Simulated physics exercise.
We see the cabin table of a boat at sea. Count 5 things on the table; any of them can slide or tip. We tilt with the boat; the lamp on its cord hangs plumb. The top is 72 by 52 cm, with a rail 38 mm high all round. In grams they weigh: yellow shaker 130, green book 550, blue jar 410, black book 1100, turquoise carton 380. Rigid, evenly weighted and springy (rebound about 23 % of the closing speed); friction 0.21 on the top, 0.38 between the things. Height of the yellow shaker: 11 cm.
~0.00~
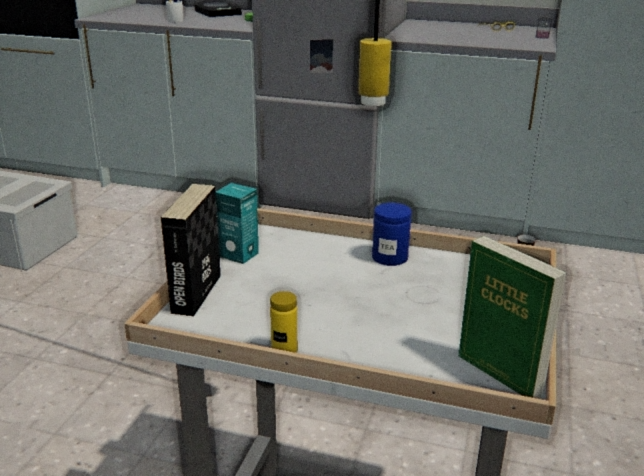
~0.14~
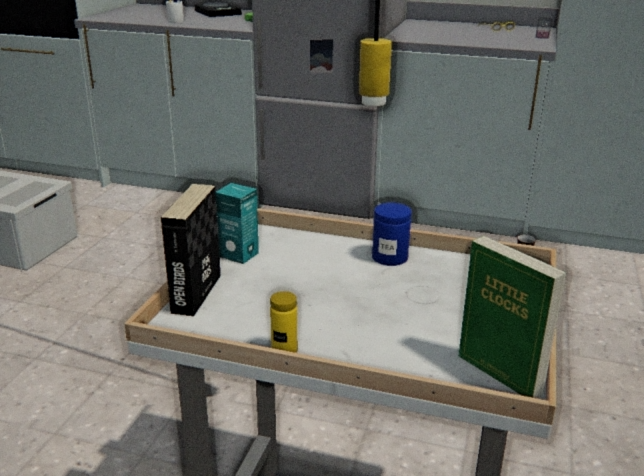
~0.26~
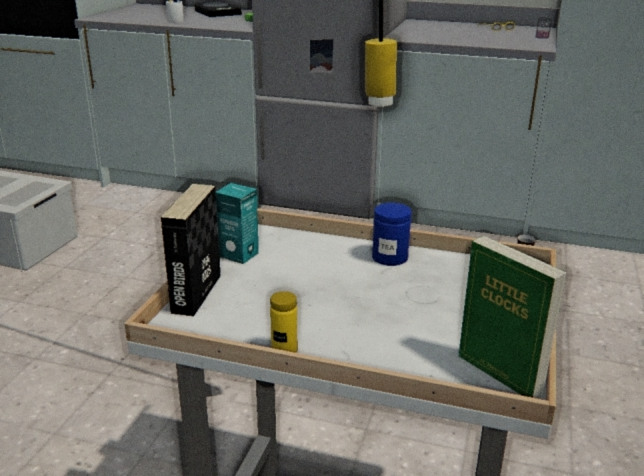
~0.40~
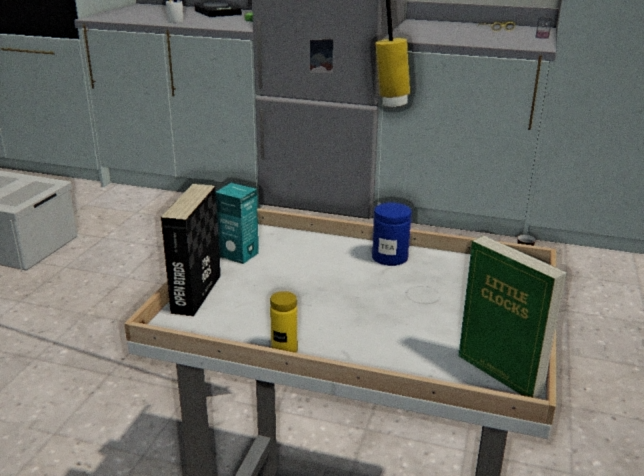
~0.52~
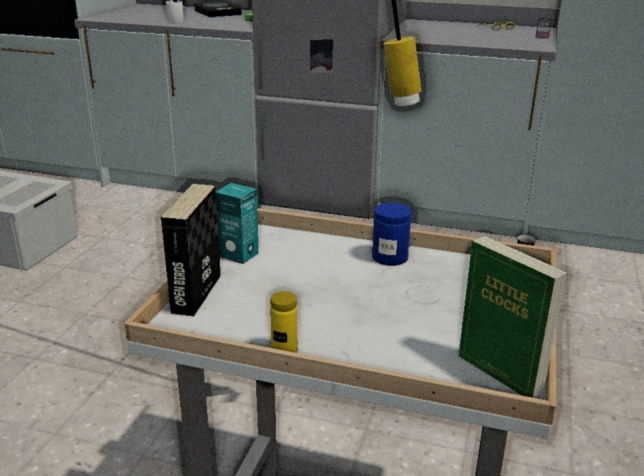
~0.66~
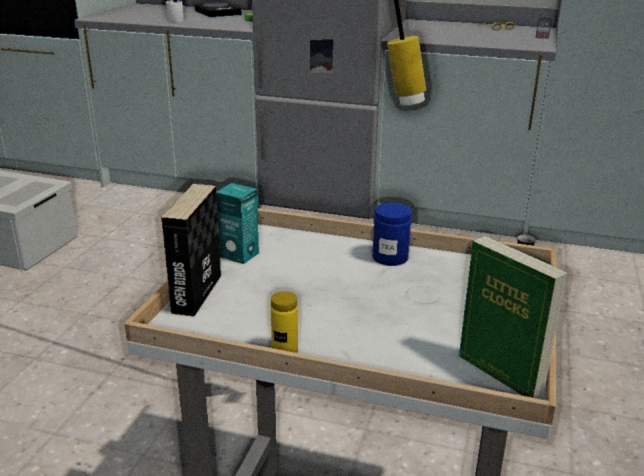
A table with a low wooden rail held two books, a turquoise carton, a blue jar and a yellow shaker, all staying put, while a hanging yellow lamp slowly swung to the right.
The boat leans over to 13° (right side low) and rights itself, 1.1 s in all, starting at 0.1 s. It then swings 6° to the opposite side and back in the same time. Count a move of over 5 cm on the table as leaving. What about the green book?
The green book keeps its place.
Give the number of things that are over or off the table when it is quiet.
That comes to 0.
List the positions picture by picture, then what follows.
Boat level; green book (508, 318); yellow shaker (284, 325), in the first frame.
Boat level; black book (193, 249); turquoise carton (238, 224), in the second frame.
Heel 3°, right side down; yellow shaker (284, 325); blue jar (391, 234), in the third frame.
Heel 7°, right side down; black book (193, 249); turquoise carton (238, 223), in the fourth frame.
Heel 11°, right side down; yellow shaker (284, 325); blue jar (391, 234), in the fifth frame.
Heel 13°, right side down; green book (508, 318); black book (194, 249), in the sixth frame.
By 0.86 s, heel 9°, right side down.
By 1.66 s, heel 6°, left side down.
When it is over (2.8 s), all 5 within 5 cm of the start. End places, in pixels of the last picture, green book near (510, 318).
